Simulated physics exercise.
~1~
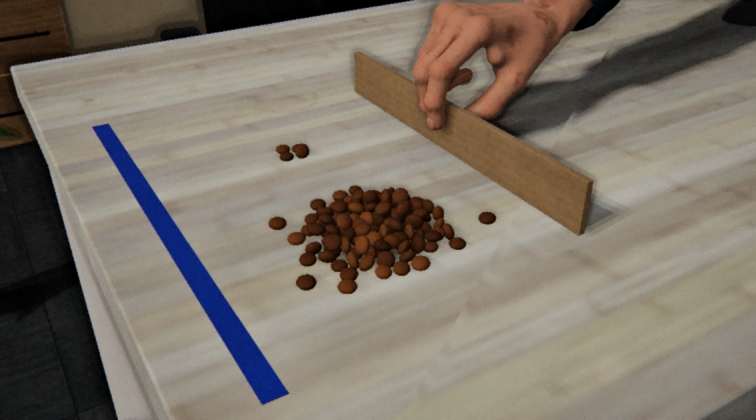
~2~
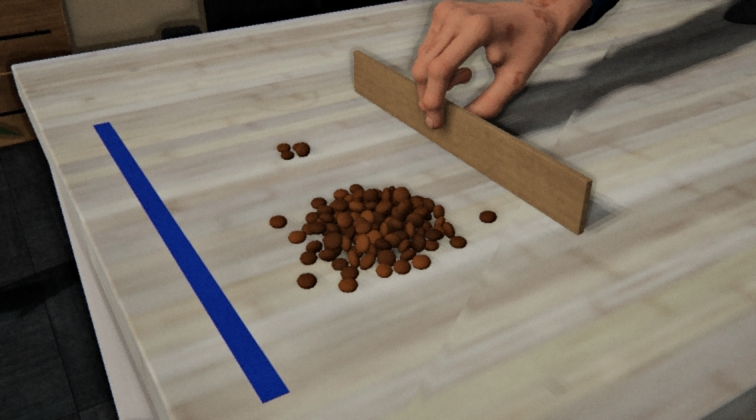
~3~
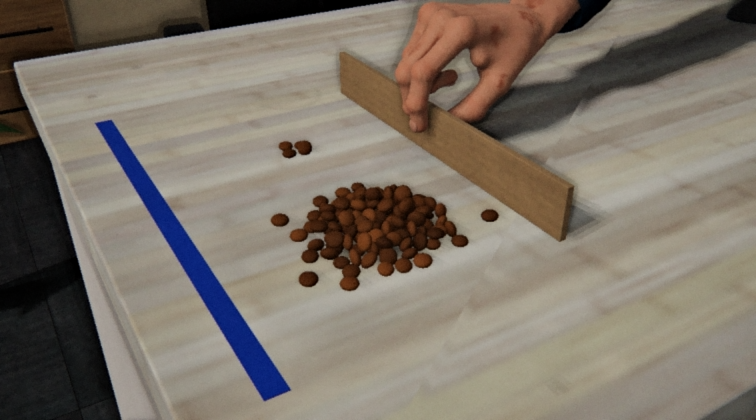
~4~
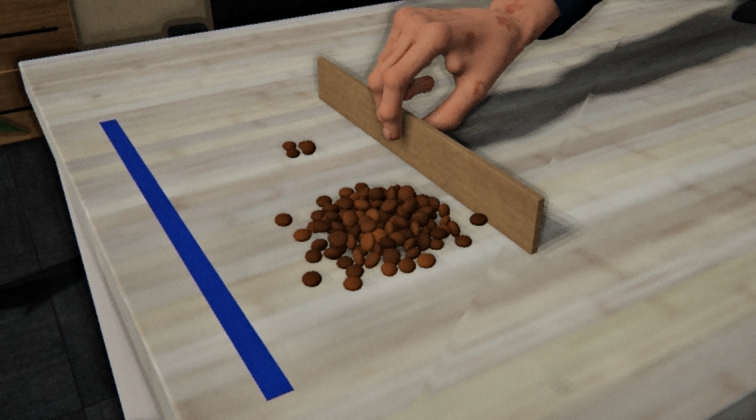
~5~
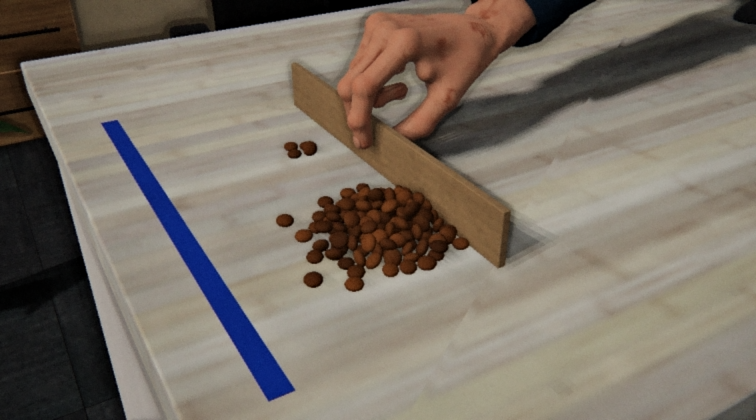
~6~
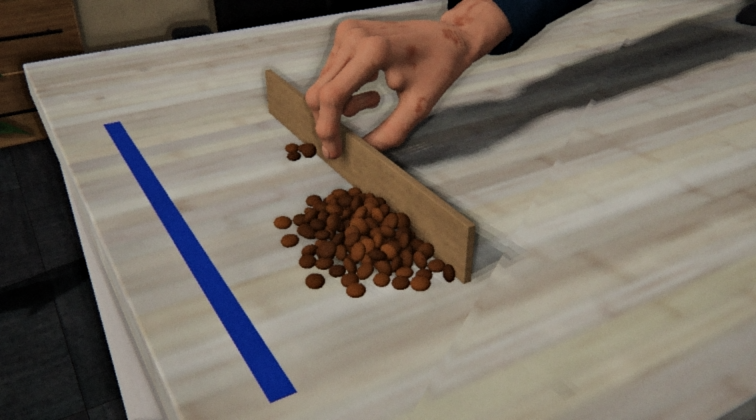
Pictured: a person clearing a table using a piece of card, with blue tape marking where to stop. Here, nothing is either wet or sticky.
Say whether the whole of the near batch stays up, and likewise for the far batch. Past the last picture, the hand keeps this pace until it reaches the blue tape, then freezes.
Near batch: Some of it goes over, far batch: None of it goes over.
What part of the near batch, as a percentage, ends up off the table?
Roughly 40 percent.
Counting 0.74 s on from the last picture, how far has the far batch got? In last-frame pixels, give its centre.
Its middle sits close to (132, 191) in the last picture.
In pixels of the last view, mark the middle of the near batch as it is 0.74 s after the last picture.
About (161, 297).
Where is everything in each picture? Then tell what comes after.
In the first frame, piece of card at (565, 194), at rest; blue tape at (105, 133), about two fingers from the edge; edge at (92, 250); near batch at (376, 222), many bits of dog kibble; far batch at (302, 151), a few bits of dog kibble.
In the second frame, piece of card at (564, 193); far batch at (303, 150).
In the third frame, piece of card at (546, 199); near batch at (378, 219).
In the fourth frame, piece of card at (517, 211); far batch at (309, 148).
In the fifth frame, piece of card at (485, 223); near batch at (383, 220), a small part pushed along.
In the sixth frame, piece of card at (450, 237); blue tape at (116, 131); edge at (103, 248); near batch at (354, 228), nearly all pushed along; far batch at (304, 148).
Then, 0.36 s after the last picture, piece of card still moving, near (251, 154); near batch all on the table, its front near (209, 298); far batch all on the table, its front near (217, 177).
Then, 0.74 s after the last picture, piece of card stopped at the blue tape; near batch about a quarter over the edge; far batch all on the table, its front near (137, 201).
Then, 1.02 s after the last picture, piece of card stopped at the blue tape; near batch about a third over the edge; far batch all on the table, its front near (137, 201).
At rest, piece of card stopped at the blue tape; near batch about a third over the edge; far batch all on the table, its front near (137, 201).
